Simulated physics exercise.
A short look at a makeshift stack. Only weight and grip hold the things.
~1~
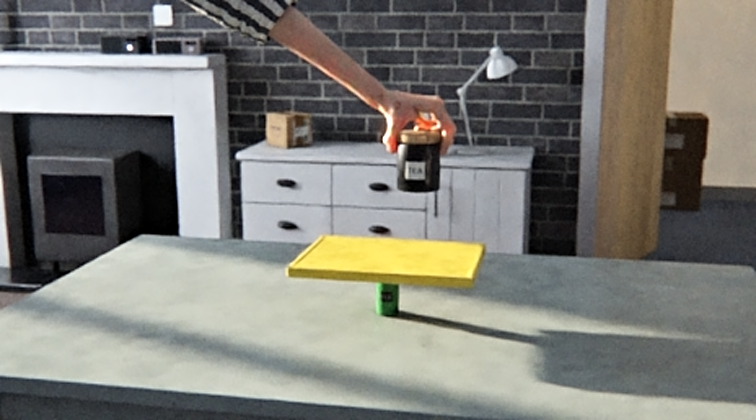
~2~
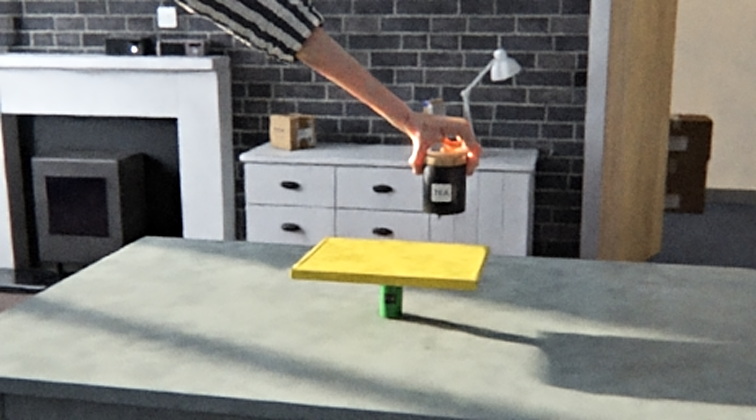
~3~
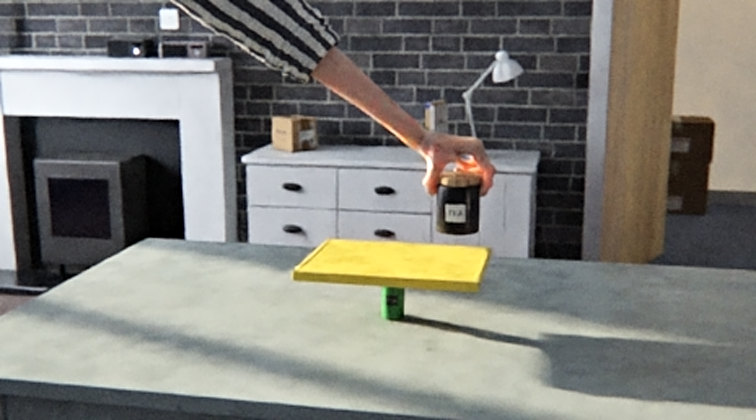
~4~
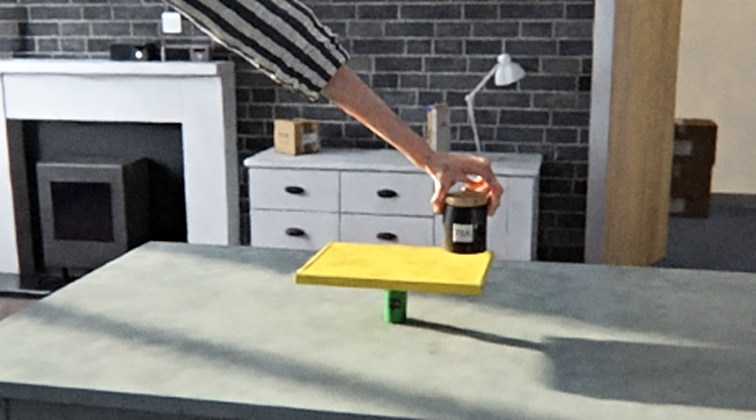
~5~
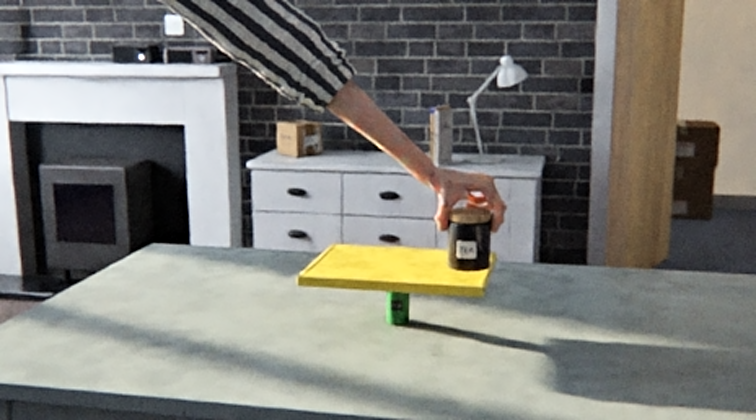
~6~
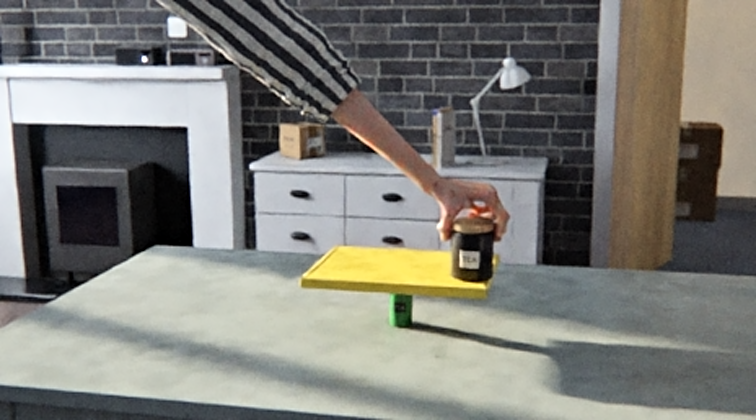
In a living room, a hand in a striped sleeve lowering a black jar onto the right side of a yellow lid atop a green can.
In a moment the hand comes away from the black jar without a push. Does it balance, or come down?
As it turns out, it comes apart.
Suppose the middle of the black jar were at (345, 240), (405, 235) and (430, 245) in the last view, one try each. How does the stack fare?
First try: It gives way; second try: It holds; third try: It gives way.
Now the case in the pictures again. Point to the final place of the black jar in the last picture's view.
At about (532, 323).
Then, 0.30 s after the last picture, black jar now fallen; yellow lid tipped 38° from how it was.
Then, 0.50 s after the last picture, yellow lid tipped 24° from how it was.
Then, 1.90 s after the last picture, yellow lid tipped 13° from how it was.
By the end, fallen, black jar; left askew, yellow lid and green shaker. Seen from the same camera at the end, black jar near (532, 323). The stack gives way.
